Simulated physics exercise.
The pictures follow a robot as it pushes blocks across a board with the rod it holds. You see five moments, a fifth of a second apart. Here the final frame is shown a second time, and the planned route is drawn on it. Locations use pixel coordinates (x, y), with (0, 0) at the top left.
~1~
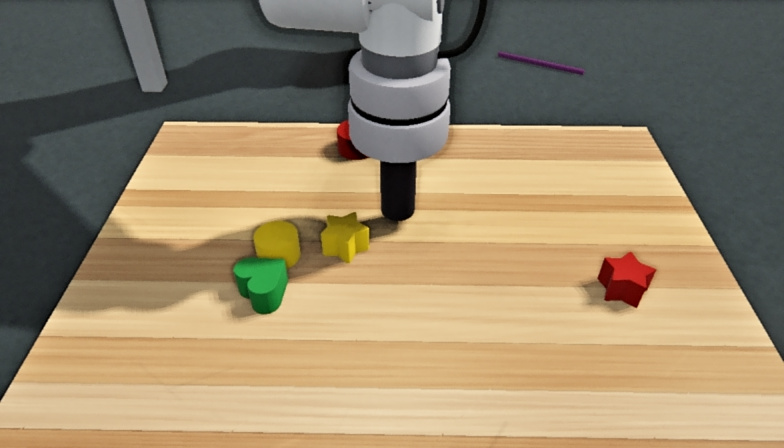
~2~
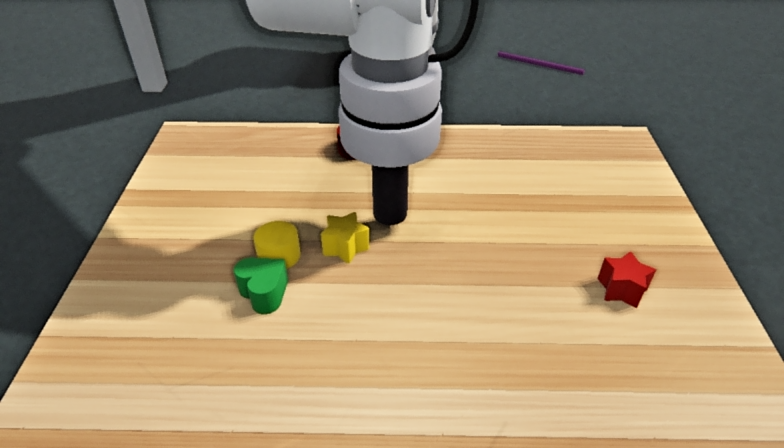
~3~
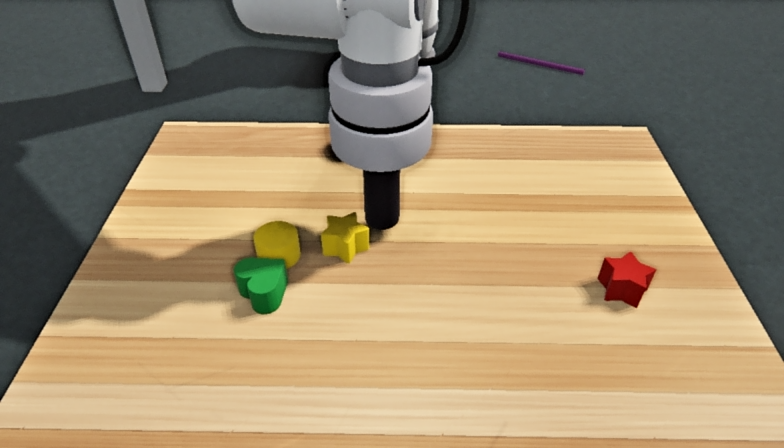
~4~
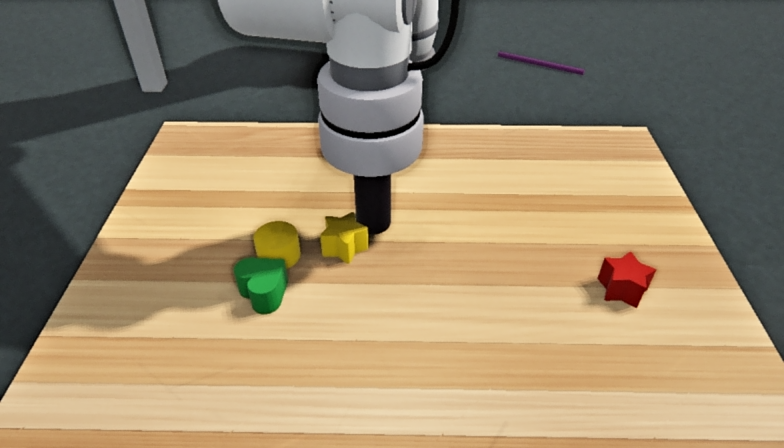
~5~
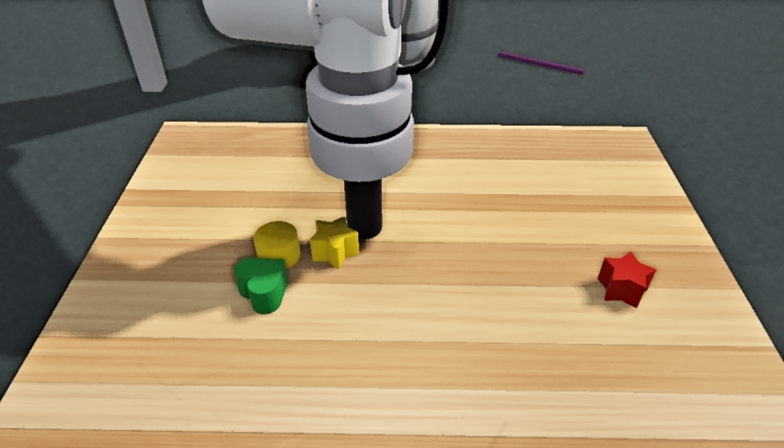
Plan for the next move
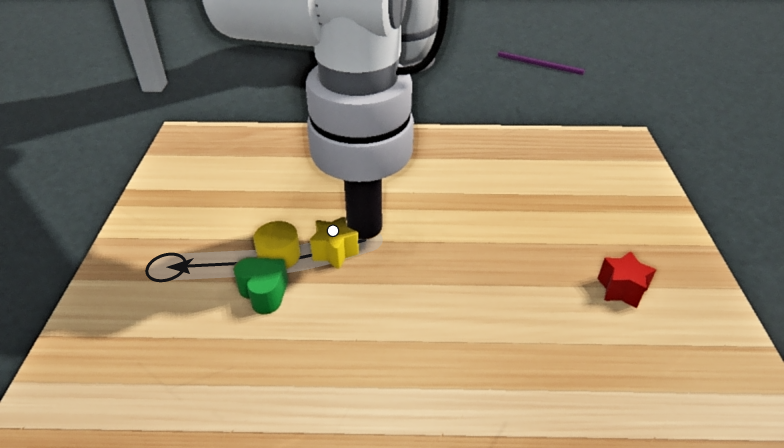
At first, a robot arm holds a black rod above and right of a yellow star, near a yellow block and a green heart on a wooden board. The rod moves left and slightly down to the star, then nudges it left toward the still yellow block, while a red star stays put.
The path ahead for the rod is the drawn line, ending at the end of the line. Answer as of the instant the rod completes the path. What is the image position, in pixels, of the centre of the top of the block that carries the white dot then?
By then it is at (132, 270).
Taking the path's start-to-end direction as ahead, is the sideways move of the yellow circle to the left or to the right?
Heads left.
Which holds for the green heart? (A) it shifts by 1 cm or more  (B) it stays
A - it shifts by 1 cm or more.
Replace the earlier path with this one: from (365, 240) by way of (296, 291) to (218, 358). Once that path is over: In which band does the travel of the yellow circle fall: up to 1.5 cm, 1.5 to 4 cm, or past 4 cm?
It falls in the 1.5 to 4 cm band.
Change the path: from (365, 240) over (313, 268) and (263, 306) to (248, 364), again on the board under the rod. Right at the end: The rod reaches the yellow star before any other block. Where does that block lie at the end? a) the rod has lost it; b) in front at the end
That would be a.
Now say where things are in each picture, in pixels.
Tip of the rod at (398, 212), middles of tops, green heart at (260, 272), yellow circle at (276, 234), yellow star at (344, 226), in the first frame.
Rod at (390, 216), nothing pushed, in the second frame.
Rod at (382, 220), nothing pushed, in the third frame.
Rod at (374, 224), nothing pushed, in the fourth frame.
Rod at (365, 229), green heart at (260, 272), yellow circle at (276, 234), yellow star at (333, 231), in the fifth frame.
The line goes from (365, 240) through (269, 262) to (166, 267); the dot is on the yellow star.
The first path, step by step. One third of the way, rod at (300, 247); green heart at (240, 282), turned 15° anticlockwise; yellow circle at (225, 246); yellow star at (265, 250).
Two thirds of the way, rod at (231, 253); green heart at (210, 296), turned 90° anticlockwise; yellow circle at (153, 262); yellow star at (195, 260).
At the end, rod at (162, 256); green heart at (209, 296), turned 90° anticlockwise; yellow circle at (87, 285); yellow star at (132, 270), turned 35° anticlockwise.
